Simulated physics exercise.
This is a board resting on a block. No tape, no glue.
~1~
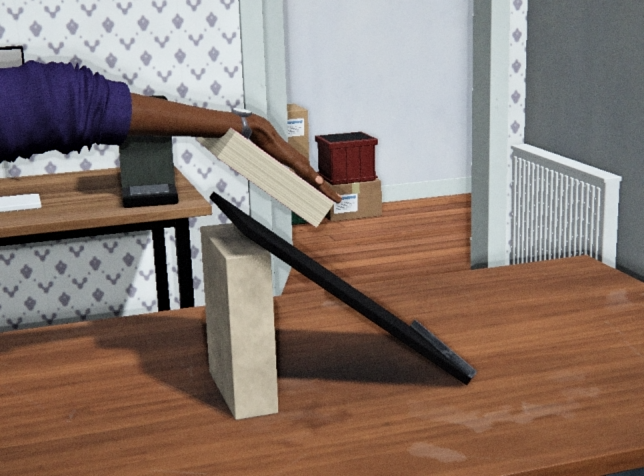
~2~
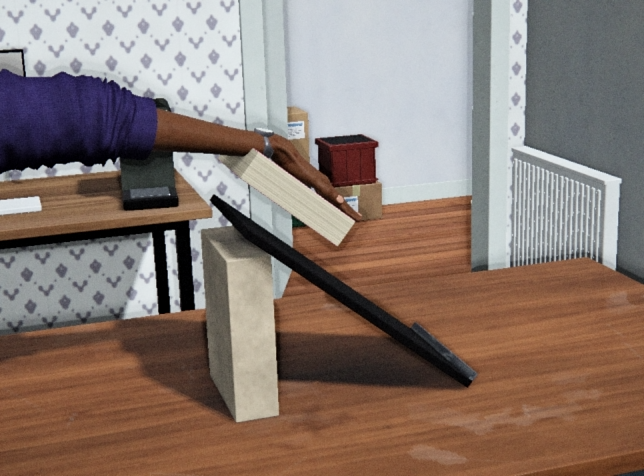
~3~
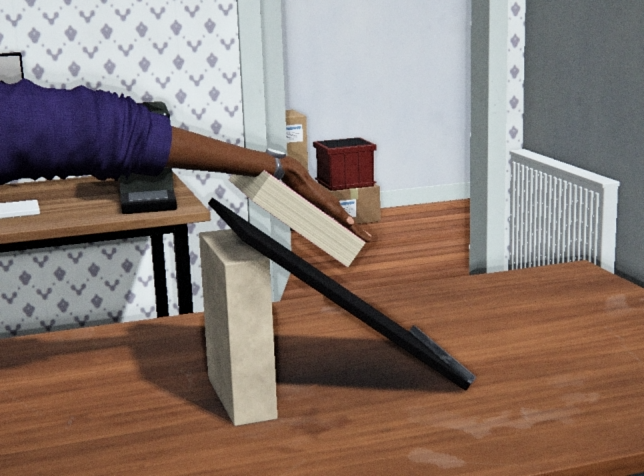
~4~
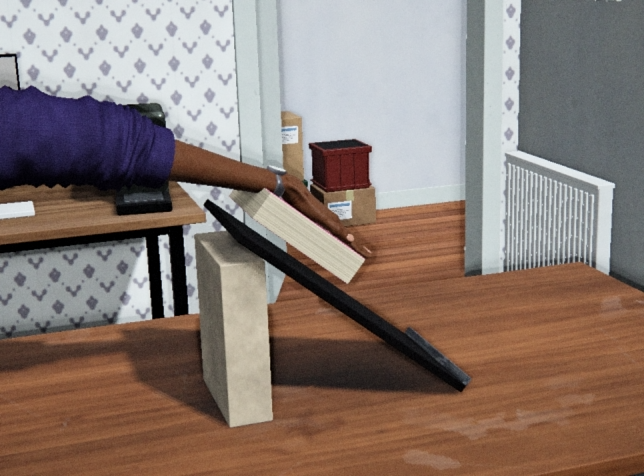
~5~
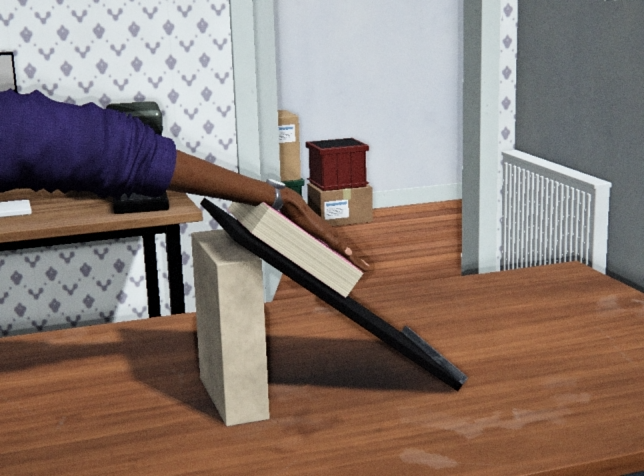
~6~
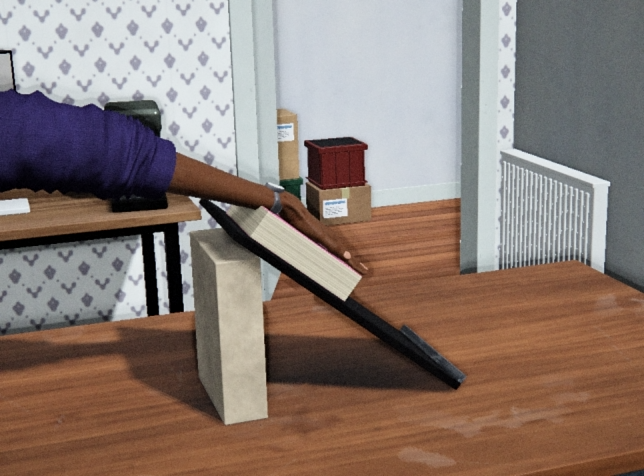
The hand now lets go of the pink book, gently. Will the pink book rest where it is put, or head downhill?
In the end the pink book slides or rolls down.
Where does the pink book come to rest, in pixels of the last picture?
At about (395, 315).
Then, 0.30 s past the last view, pink book displaced a little near (316, 261).
Then, 0.50 s past the last view, pink book displaced about its own width near (369, 297).
Then, 0.60 s past the last view, pink book displaced about its own width near (395, 312).
Finally, moved from the start, pink book. Final places as the last picture's camera would see them, pink book near (395, 315). The pink book runs down the board.
